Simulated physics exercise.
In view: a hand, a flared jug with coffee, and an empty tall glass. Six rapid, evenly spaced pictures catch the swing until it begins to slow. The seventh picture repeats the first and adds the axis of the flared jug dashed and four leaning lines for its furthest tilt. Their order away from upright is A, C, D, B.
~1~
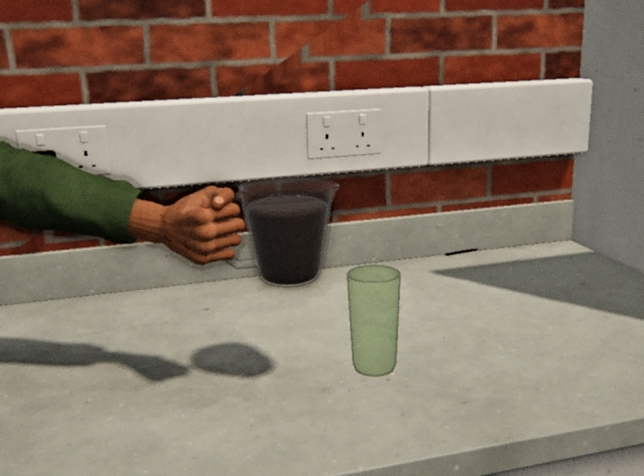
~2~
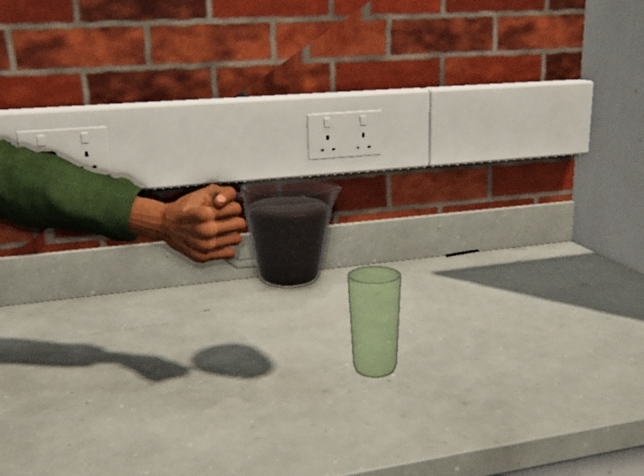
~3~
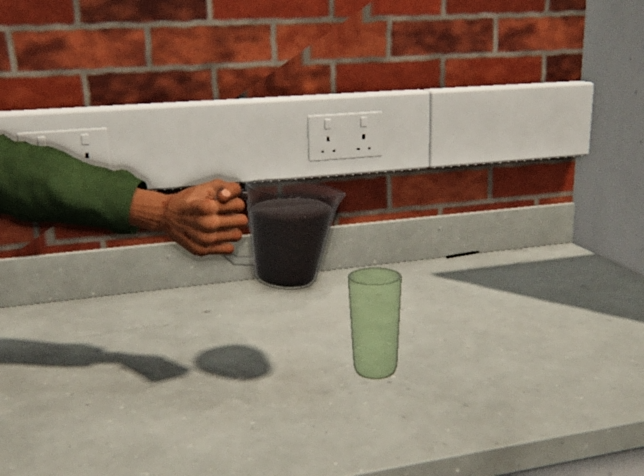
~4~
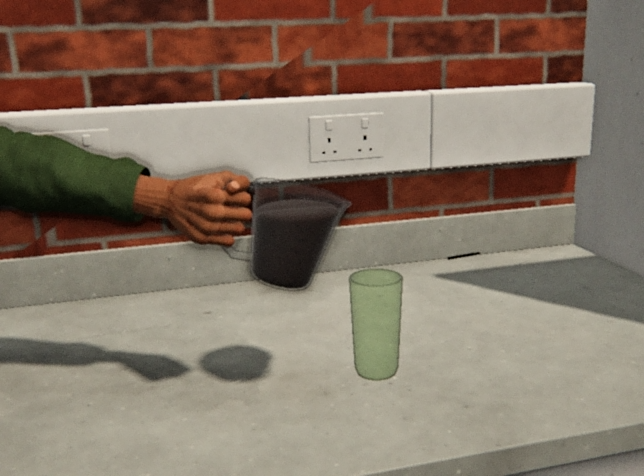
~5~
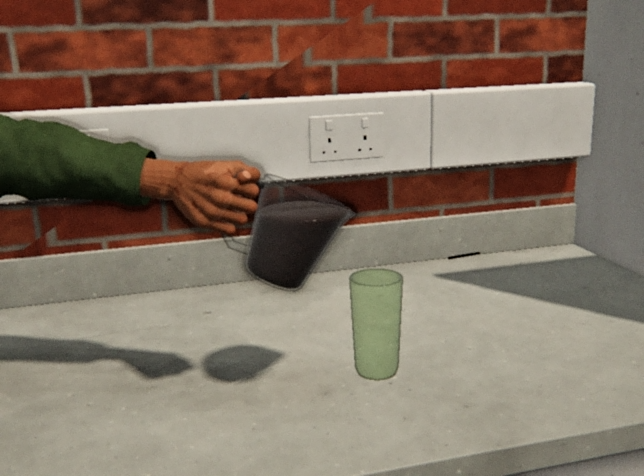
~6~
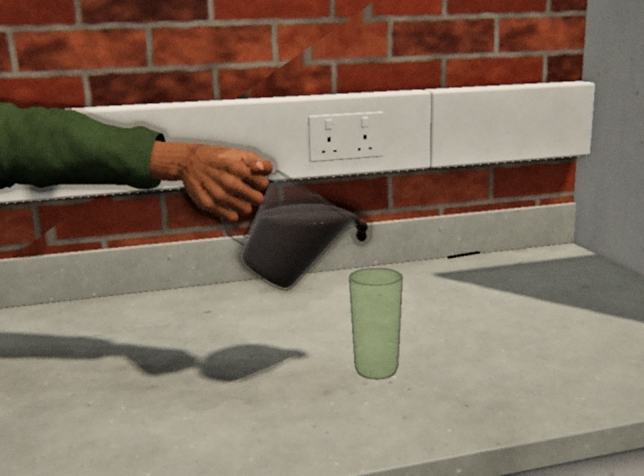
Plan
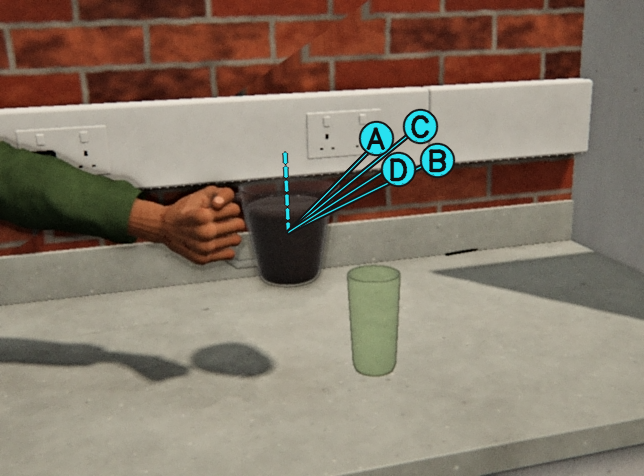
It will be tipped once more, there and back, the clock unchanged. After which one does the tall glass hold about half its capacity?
The best mark is A.
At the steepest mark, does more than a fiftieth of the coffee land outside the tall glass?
Yes, it does.
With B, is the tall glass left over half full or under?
Over half.
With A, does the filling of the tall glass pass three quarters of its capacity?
No.
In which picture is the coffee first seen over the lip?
Picture 6.
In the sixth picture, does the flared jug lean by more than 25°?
Yes.
On the marked copy, A at (366, 153); B at (421, 166); C at (406, 136); D at (380, 173).
With A, the tall glass ends with about 50 % of what it can hold.
With B, the tall glass ends with about 93 % of what it can hold; 10 % of the coffee is spilt.
With C, the tall glass ends with about 68 % of what it can hold.
With D, the tall glass ends with about 88 % of what it can hold.
